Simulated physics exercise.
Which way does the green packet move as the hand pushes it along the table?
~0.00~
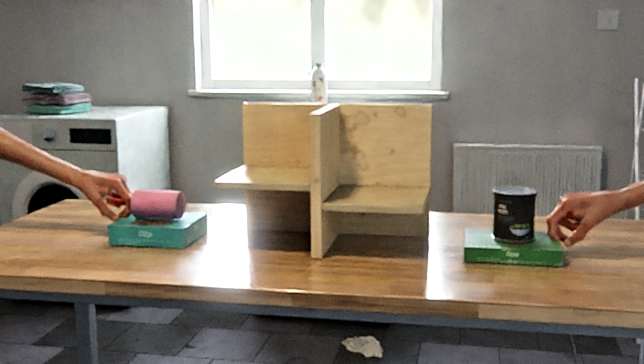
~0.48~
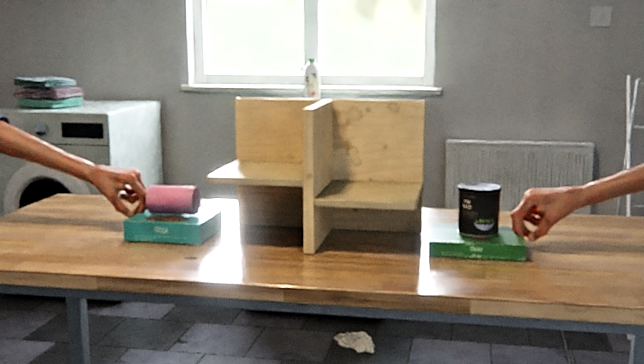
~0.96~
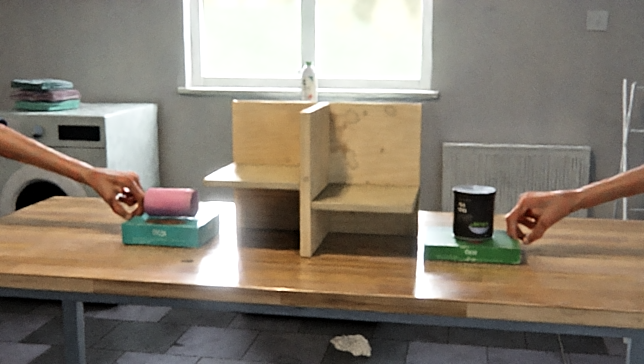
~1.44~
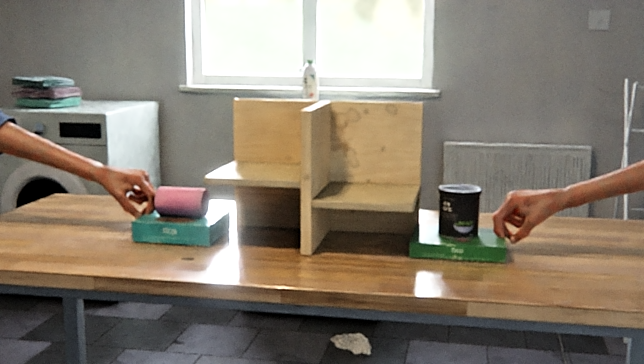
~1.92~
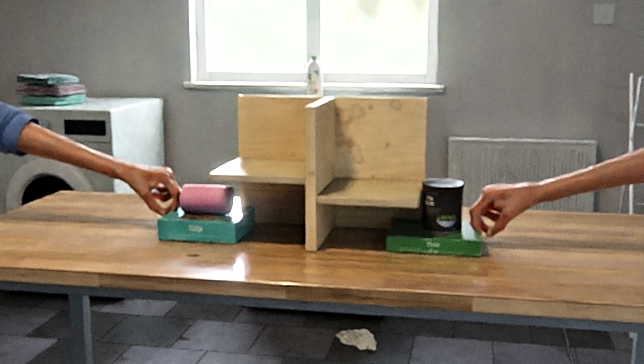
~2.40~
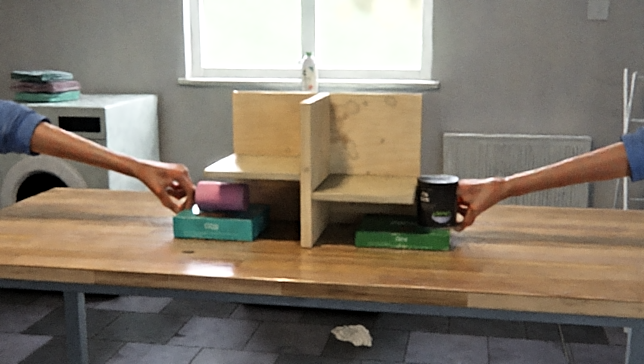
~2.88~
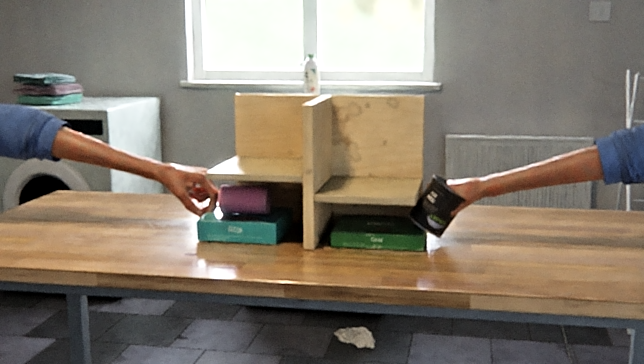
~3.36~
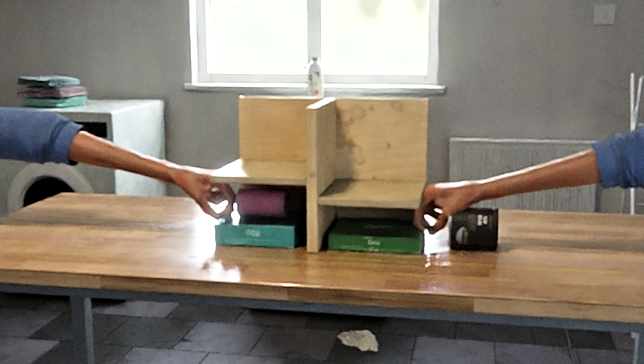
The green packet moves to the left, going in under the shelf.
